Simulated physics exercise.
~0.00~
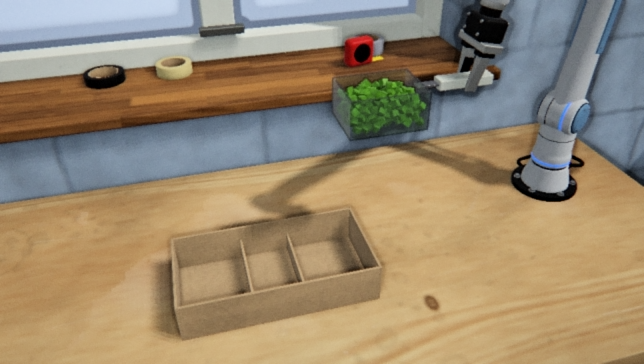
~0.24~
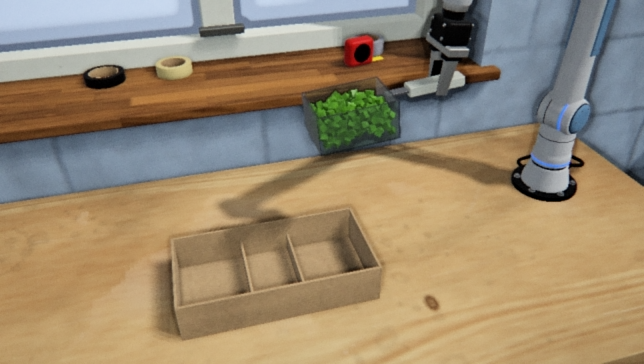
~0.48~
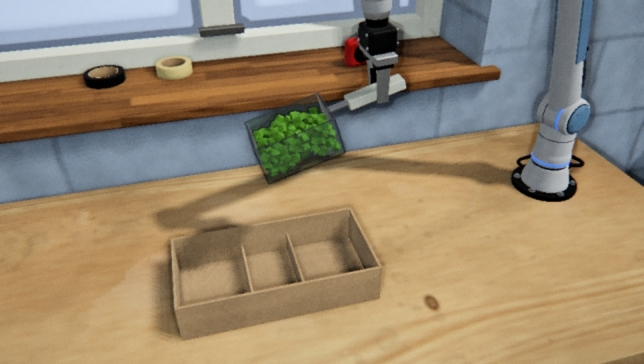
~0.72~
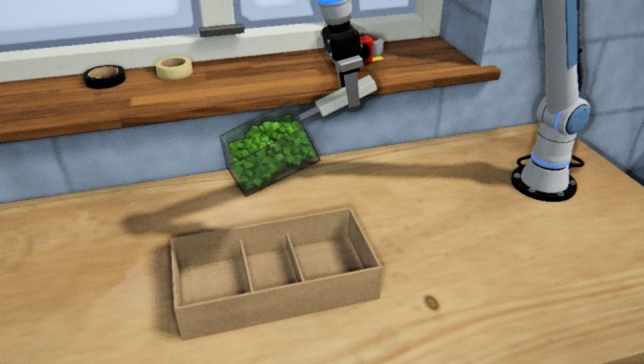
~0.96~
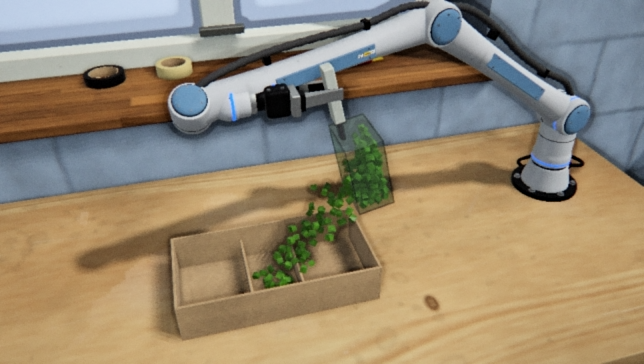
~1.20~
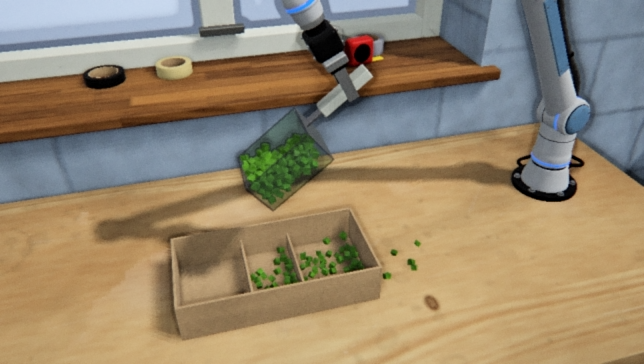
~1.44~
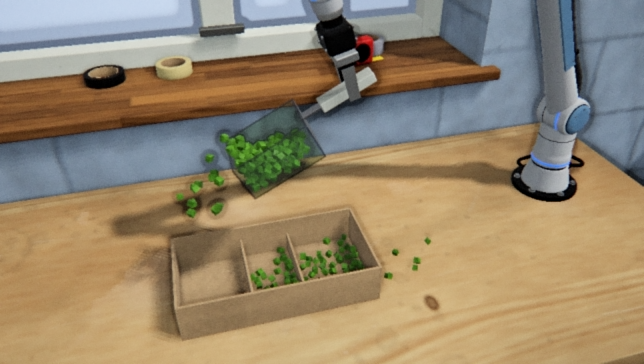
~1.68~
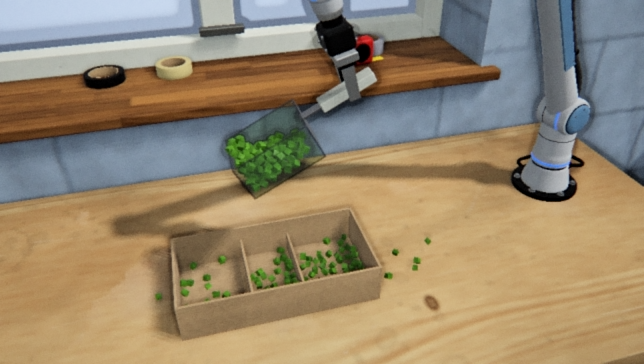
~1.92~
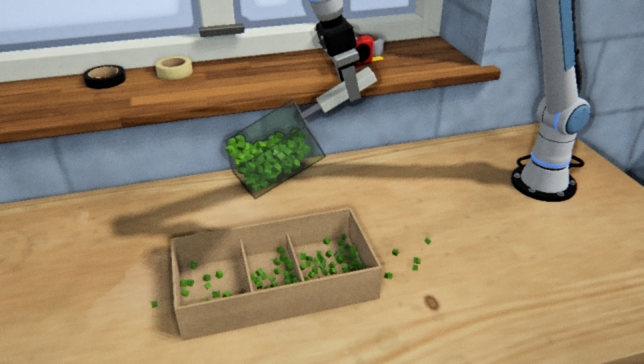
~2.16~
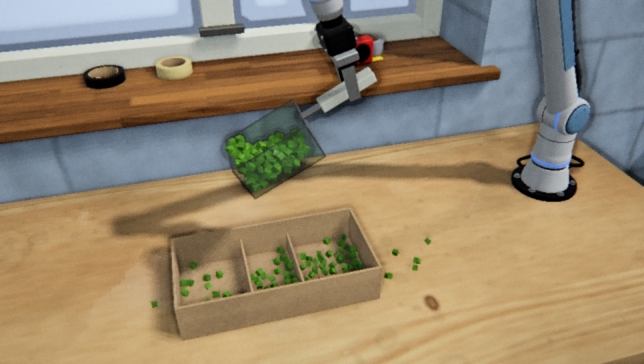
A robot arm tips green cubes from a clear box into a divided crate, spilling a few.
